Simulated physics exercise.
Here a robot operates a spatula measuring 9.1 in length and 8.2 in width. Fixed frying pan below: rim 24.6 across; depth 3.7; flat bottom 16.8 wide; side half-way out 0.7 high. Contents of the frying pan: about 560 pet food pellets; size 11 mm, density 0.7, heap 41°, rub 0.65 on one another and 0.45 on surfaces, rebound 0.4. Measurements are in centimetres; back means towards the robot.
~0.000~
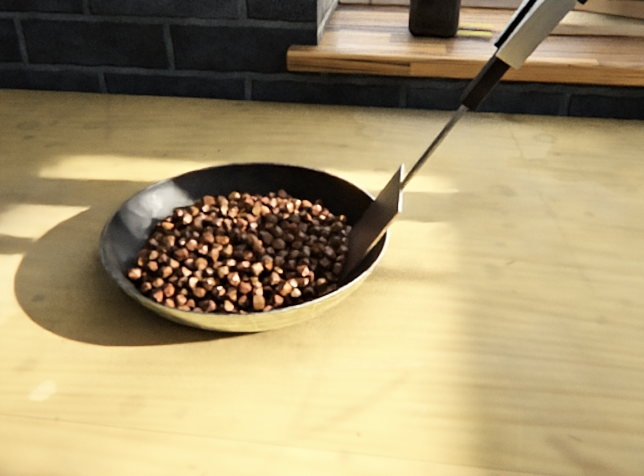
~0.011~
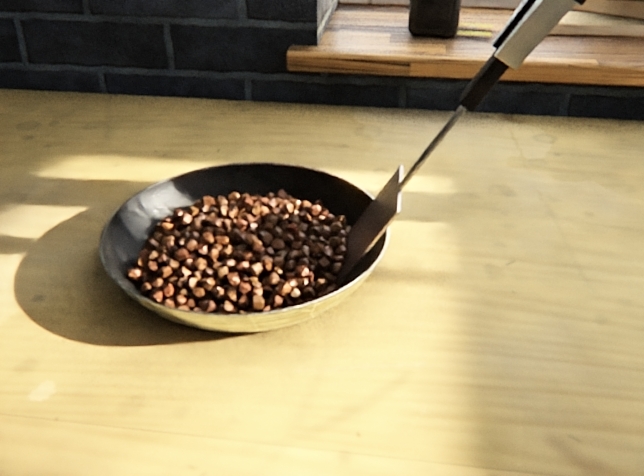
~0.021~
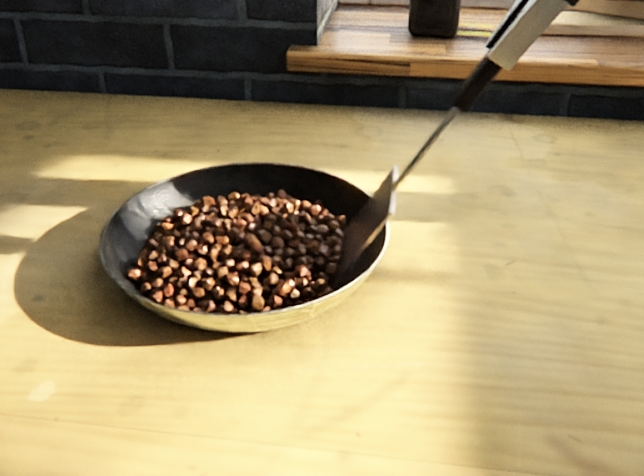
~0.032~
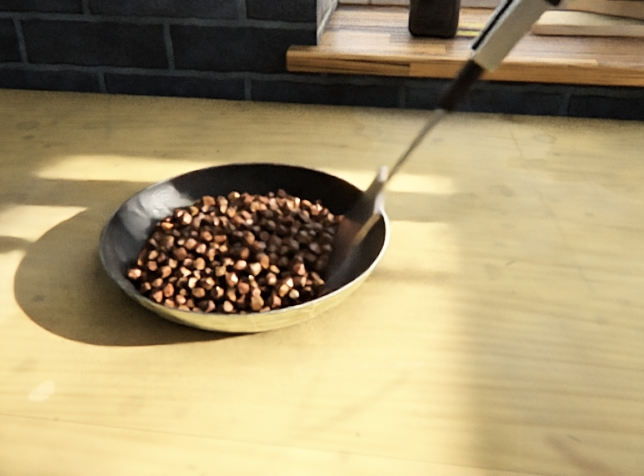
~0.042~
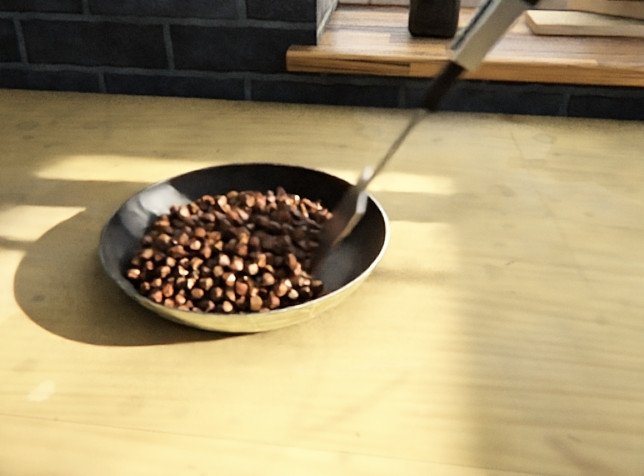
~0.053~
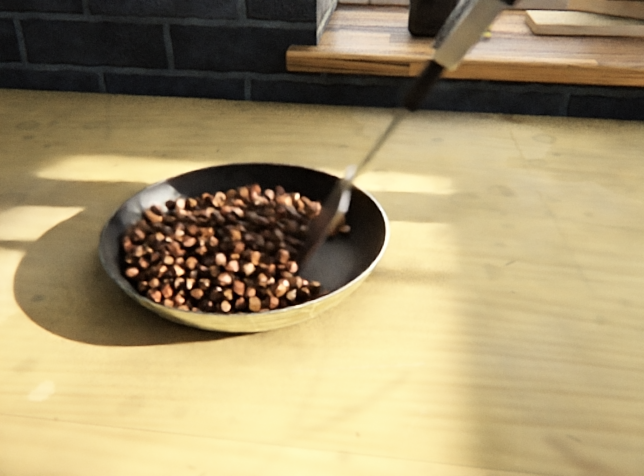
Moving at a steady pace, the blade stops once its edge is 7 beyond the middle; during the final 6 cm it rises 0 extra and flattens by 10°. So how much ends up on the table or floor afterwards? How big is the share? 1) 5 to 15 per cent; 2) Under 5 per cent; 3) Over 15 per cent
(3) Over 15 per cent.
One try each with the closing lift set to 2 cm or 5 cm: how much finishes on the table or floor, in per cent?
First try around 25 percent, second try around 25 percent.
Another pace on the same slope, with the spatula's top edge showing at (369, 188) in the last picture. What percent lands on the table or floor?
Estimate: Close to 15 %.
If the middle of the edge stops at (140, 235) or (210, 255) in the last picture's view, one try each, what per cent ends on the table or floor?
Try 1: Approx. 50 %; try 2: Approx. 10 %.
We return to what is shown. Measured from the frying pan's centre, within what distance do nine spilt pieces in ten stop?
Distance from centre: Approx. 25 cm.
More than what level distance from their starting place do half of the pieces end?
I'd estimate close to 7 centimetres.
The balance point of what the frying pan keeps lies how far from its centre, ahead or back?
Ahead of centre, roughly 4.0 centimetres.
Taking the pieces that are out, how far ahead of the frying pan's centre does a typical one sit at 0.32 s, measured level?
About 16 cm.
After 0.08 s, sloping 59°, highest piece 6 above the table; 562 in the frying pan.
After 0.10 s, sloping 56°, highest piece 8 above the table; 556 in the frying pan, 6 on the blade or in flight.
After 0.32 s, sloping 49°, highest piece 5 above the table; 437 in the frying pan, 119 on the table or floor, 6 on the blade or in flight.
After 1.37 s, sloping 49°, highest piece 5 above the table; 435 in the frying pan, 127 on the table or floor.
In the end, 435 in the frying pan, 127 on the table or floor. That is 23 % on the table or floor.
